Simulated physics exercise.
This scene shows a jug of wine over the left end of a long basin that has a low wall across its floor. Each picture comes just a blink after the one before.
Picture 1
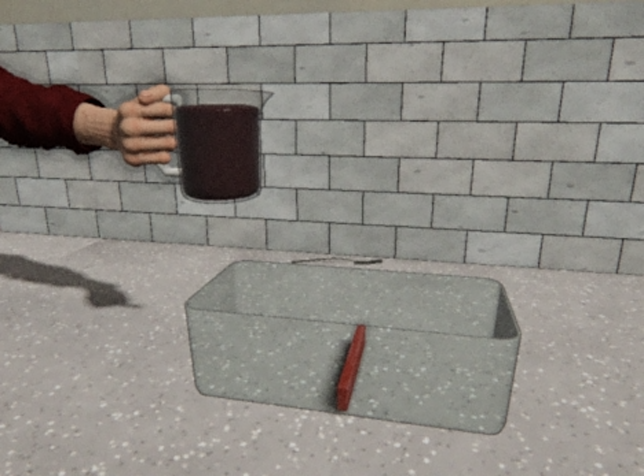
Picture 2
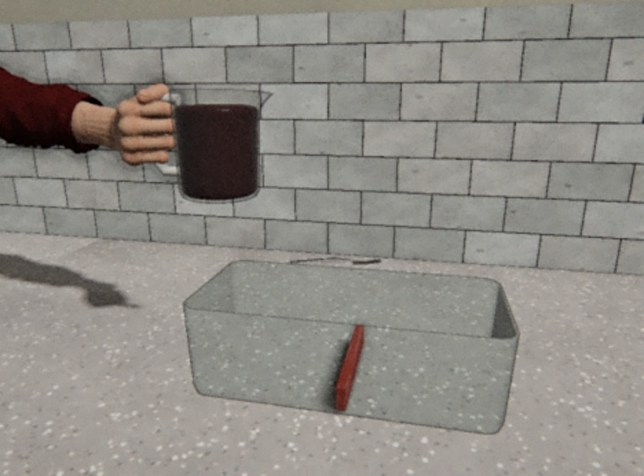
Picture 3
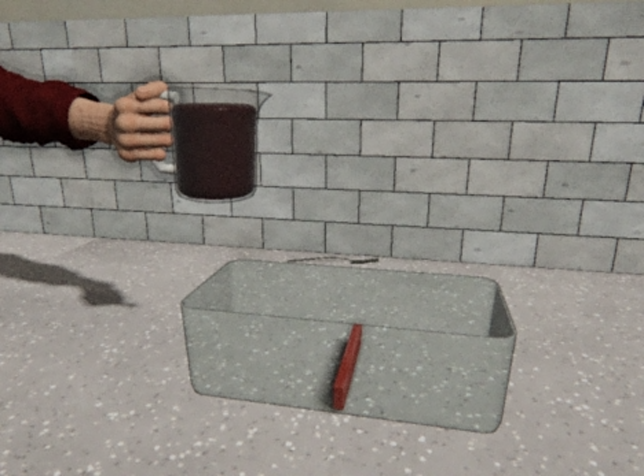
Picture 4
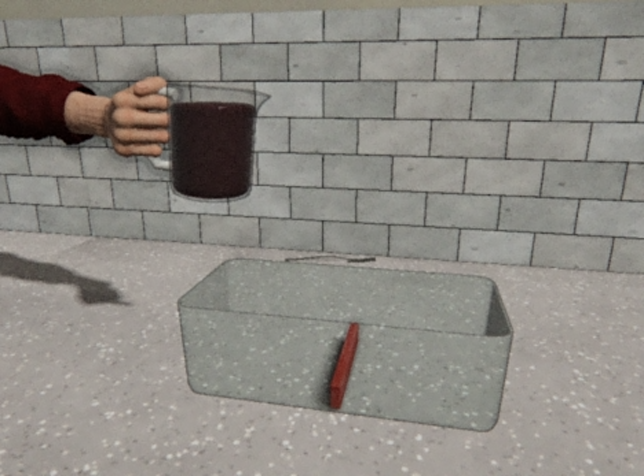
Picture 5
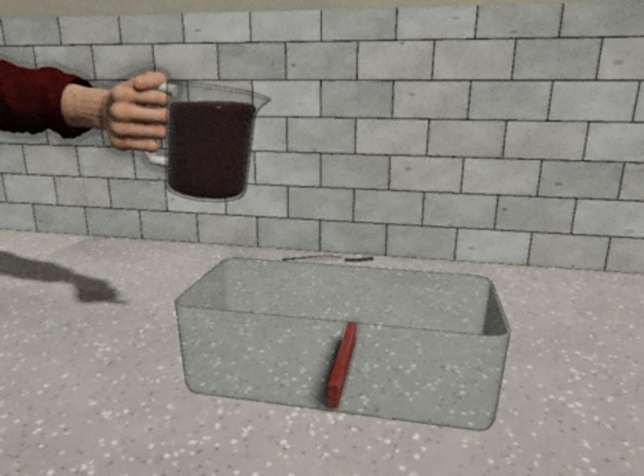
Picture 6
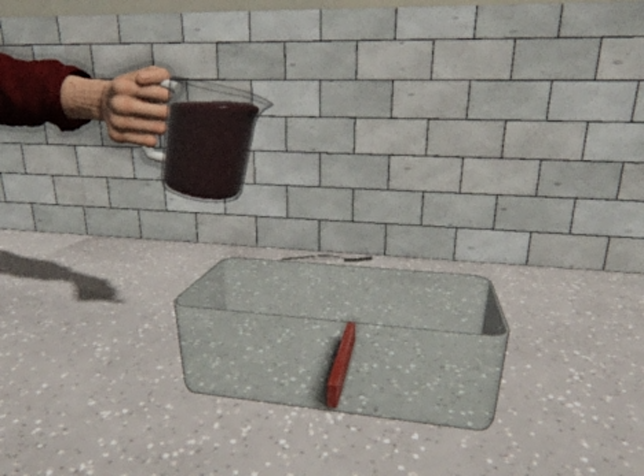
Above a clear basin with a low red wall, a hand slightly tilts a jug of dark liquid rightward.
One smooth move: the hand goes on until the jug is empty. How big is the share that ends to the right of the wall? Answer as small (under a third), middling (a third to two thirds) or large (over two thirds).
Middling, between a third and two thirds.
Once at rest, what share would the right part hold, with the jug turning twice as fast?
About 35 per cent.
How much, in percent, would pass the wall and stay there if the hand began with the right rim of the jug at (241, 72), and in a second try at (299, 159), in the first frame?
In turn 10 and 55 in a hundred.
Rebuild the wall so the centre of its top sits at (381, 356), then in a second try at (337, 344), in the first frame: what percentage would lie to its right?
10 %, then 70 %.
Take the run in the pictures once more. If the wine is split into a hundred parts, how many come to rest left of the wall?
55 %.
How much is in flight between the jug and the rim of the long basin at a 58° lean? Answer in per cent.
Near 10 in a hundred.
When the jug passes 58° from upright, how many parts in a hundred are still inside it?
About 85 %.
A moment on, the jug is tipped part way and 84 per cent is still to pour, 2 is left of the wall and 2 right of it.
Next, the jug is tipped on its side and 38 per cent is still to pour, 13 is left of the wall and 28 right of it.
Then the jug is tipped on its side and 7 per cent is still to pour, 46 is left of the wall and 40 right of it.
Later the jug is tipped on its side and 1 per cent is still to pour, 54 is left of the wall and 43 right of it.
Finally, 56 per cent lies left of the wall, 43 right of it and 2 outside.
